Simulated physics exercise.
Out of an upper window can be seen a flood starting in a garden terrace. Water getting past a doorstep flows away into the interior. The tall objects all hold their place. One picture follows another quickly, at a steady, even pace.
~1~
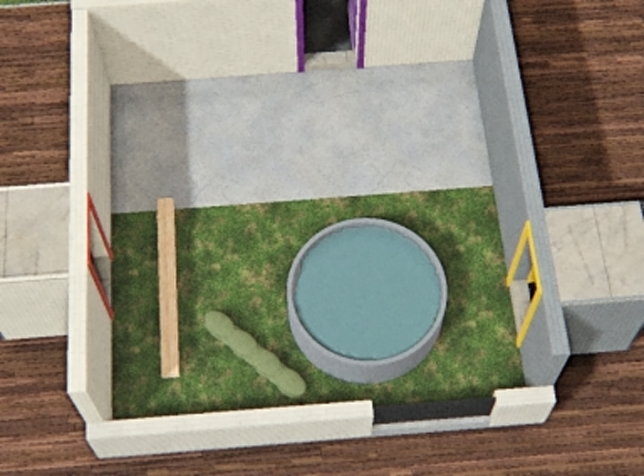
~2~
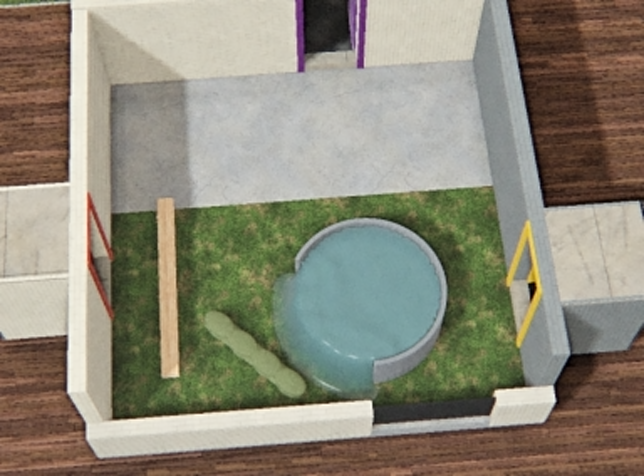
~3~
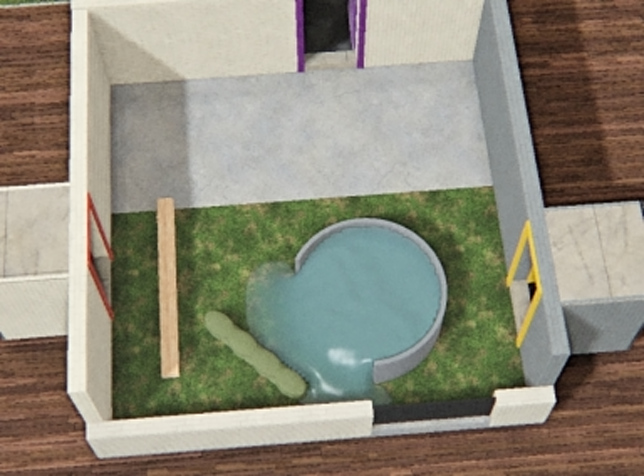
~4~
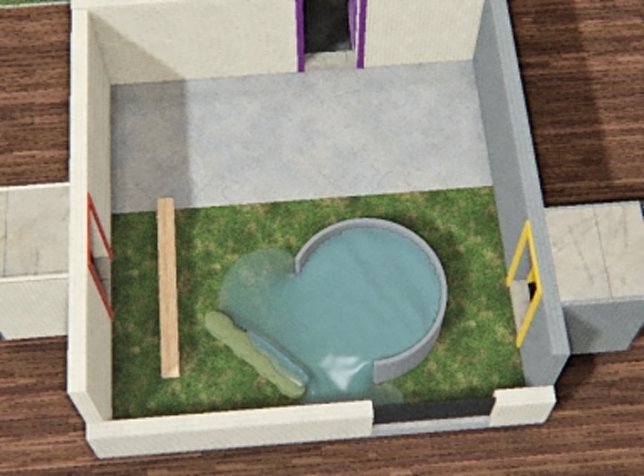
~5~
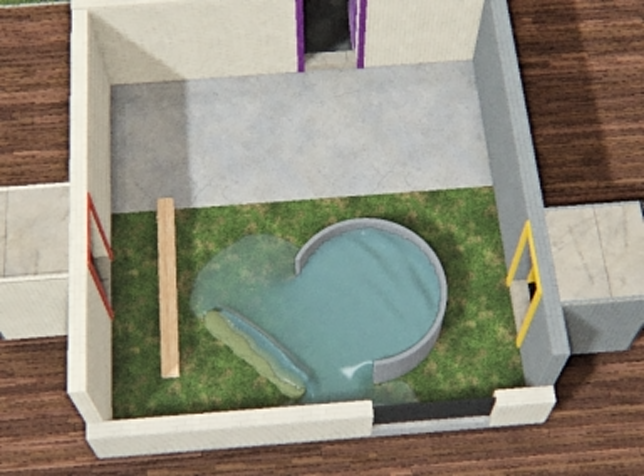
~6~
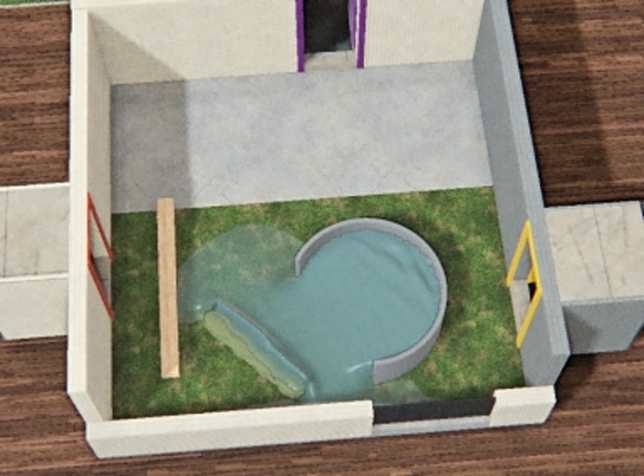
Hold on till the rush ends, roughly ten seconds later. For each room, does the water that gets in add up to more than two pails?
Purple door: No, two pails at most; yellow door: No, two pails at most; red door: No, two pails at most.
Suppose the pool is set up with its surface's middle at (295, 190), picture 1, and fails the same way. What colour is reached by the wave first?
The door in question is the door marked red.
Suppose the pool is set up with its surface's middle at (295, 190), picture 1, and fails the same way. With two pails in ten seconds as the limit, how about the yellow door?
Going one by one, I'd say the yellow doesn't reach it.
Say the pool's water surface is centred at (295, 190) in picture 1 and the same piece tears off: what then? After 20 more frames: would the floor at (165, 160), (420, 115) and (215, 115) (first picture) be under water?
Soaked, bone-dry, soaked.
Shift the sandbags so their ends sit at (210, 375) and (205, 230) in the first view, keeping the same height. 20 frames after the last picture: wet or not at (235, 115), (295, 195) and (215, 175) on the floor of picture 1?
Point by point: Inundated; inundated; inundated.
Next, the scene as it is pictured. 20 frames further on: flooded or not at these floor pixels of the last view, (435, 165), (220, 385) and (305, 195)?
Point by point: Not yet wet, inundated, inundated.
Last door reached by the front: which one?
That's the purple-painted one.
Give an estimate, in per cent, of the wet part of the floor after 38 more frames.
I reckon around 95 %.
A moment on, water covers 30 % of the floor; the purple door not reached, the yellow door not reached, the red door not reached.
Next, water covers 50 % of the floor; the purple door not reached, the yellow door not reached, the red door wet at the sill, nothing in.
Then, water covers 70 % of the floor; the purple door wet at the sill, nothing in, the yellow door wet at the sill, nothing in, the red door wet at the sill, nothing in.
Later, water covers 95 % of the floor; the purple door wet at the sill, nothing in, the yellow door wet at the sill, nothing in, the red door wet at the sill, nothing in.
In the end, water covers 95 % of the floor; the purple door wet at the sill, nothing in, the yellow door wet at the sill, nothing in, the red door wet at the sill, nothing in.
